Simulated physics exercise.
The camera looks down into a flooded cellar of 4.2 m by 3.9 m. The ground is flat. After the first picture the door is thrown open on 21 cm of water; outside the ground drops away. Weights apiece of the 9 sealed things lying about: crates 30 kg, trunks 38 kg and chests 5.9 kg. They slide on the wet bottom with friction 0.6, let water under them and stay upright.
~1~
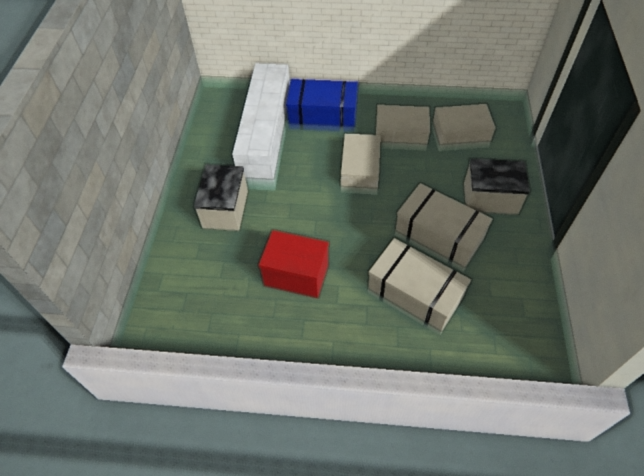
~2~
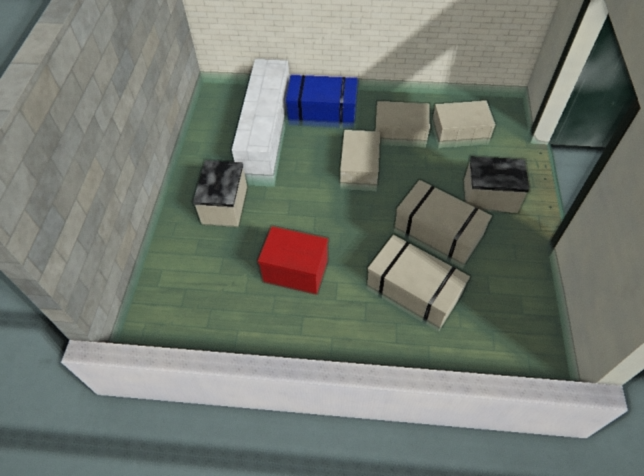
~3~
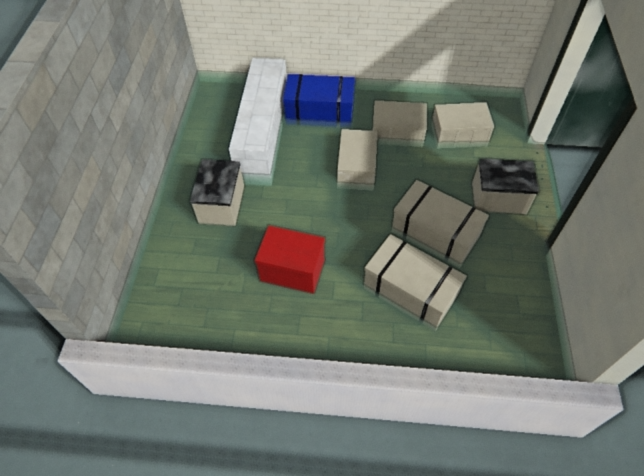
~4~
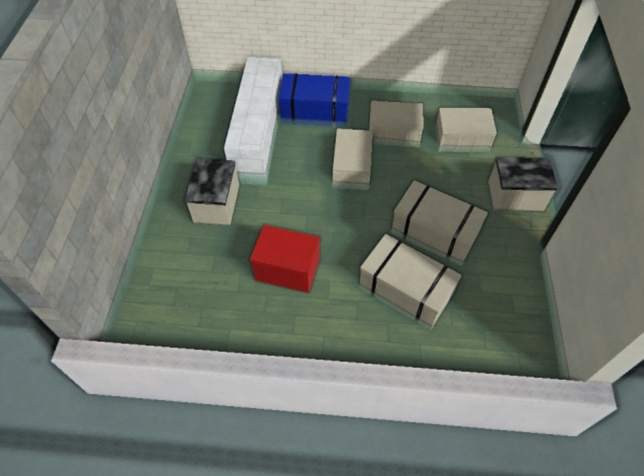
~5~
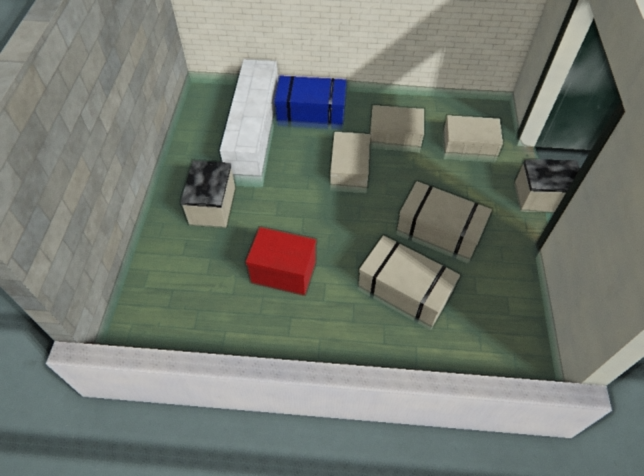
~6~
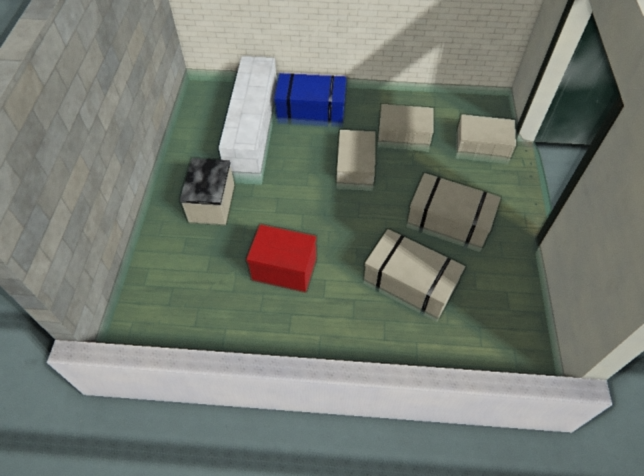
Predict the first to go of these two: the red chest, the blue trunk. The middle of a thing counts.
First out is the red one.
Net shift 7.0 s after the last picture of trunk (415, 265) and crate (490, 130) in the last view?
In that order: Washed out, washed out.
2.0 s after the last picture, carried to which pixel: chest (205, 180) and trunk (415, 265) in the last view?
Around (237, 182) and (455, 245).
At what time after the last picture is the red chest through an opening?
At about 12.5 s.
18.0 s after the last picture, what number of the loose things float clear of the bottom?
At that moment 1.
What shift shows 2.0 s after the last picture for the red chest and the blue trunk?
About 40 and 30 cm.
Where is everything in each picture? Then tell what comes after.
The first frame shows the red chest at (294, 253), afloat; the blue trunk at (322, 93) floats; about 3100 L in view; 0 of 9 have shifted.
The second frame shows the red chest at (293, 250), afloat; the blue trunk at (322, 89), afloat; 21 cm deep round most things; 0 of 9 have shifted.
The third frame shows the red chest at (290, 249) floats; the blue trunk at (319, 88), afloat; 21 cm deep round most things; 1 of 9 have shifted.
The fourth frame shows the red chest at (285, 248) floats; the blue trunk at (315, 87) floats; about 2960 L in view; 3 of 9 have shifted.
The fifth frame shows the red chest at (281, 250), afloat; the blue trunk at (311, 90) floats; about 2900 L in view; 4 of 9 have shifted.
The sixth frame shows the red chest at (282, 248) floats; the blue trunk at (311, 87), afloat; about 2830 L in view; 6 of 9 have shifted.
Then, 2.0 s after the last picture the red chest is near (321, 244), 0.4 m from its start, afloat; the blue trunk is near (338, 89), 0.3 m from its start, afloat; 2 of 9 are out; 7 afloat.
Then, 7.0 s after the last picture the red chest is near (403, 214), 1.2 m from its start, afloat; the blue trunk is near (355, 101), 0.6 m from its start, afloat; 6 of 9 are out; 3 afloat.
Then, 14.0 s after the last picture the red chest has gone out (12.4 s after the last picture); the blue trunk is near (386, 94), 0.9 m from its start, aground; 7 of 9 are out; 1 afloat.
Then, 18.0 s after the last picture the red chest has gone out (12.4 s after the last picture); the blue trunk is near (386, 94), 0.9 m from its start, aground; 7 of 9 are out; 1 afloat.
